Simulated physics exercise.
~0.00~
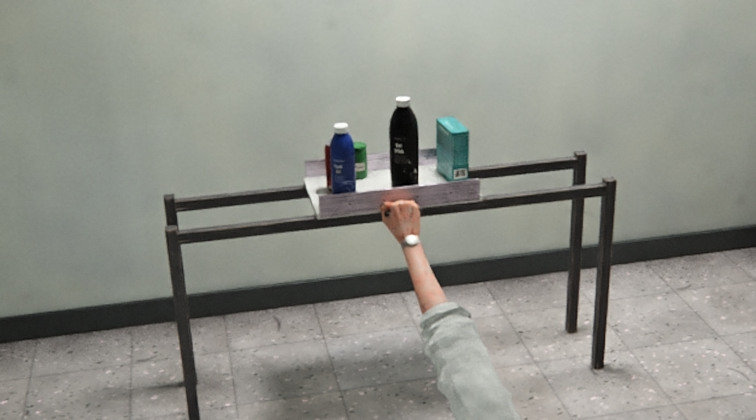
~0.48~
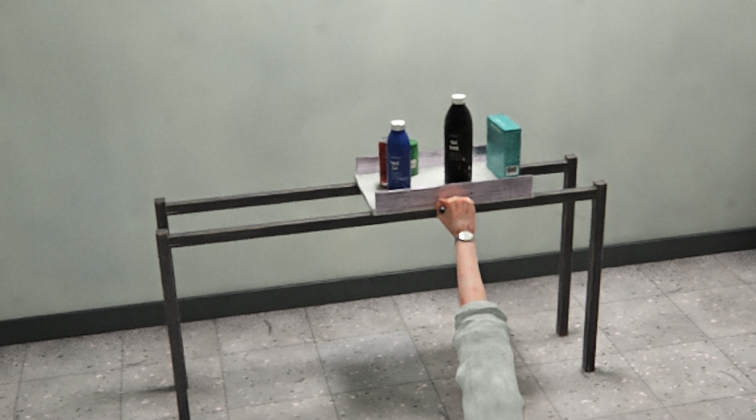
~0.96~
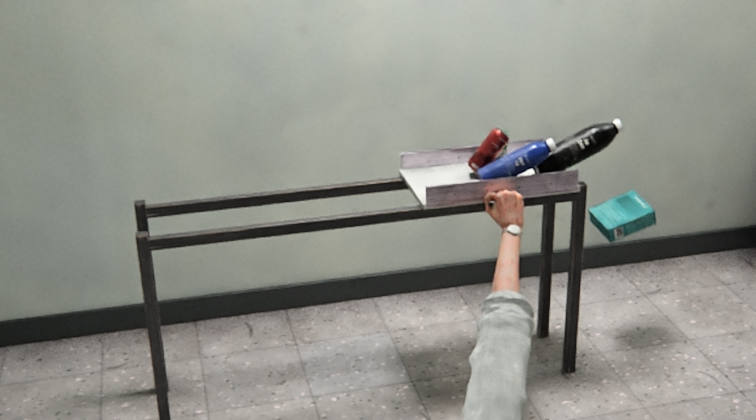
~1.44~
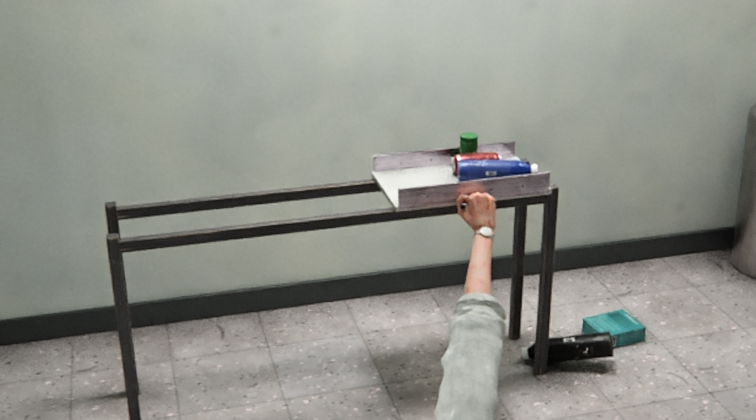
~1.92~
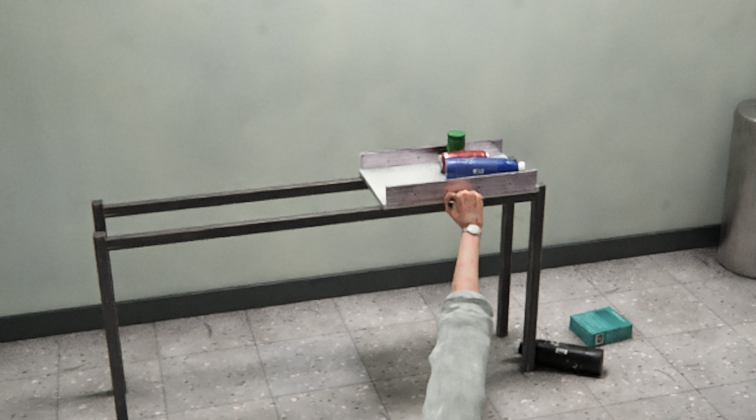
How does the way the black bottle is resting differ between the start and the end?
At the start the black bottle stands upright on the tray, but by the end it is lying on its side on the floor.
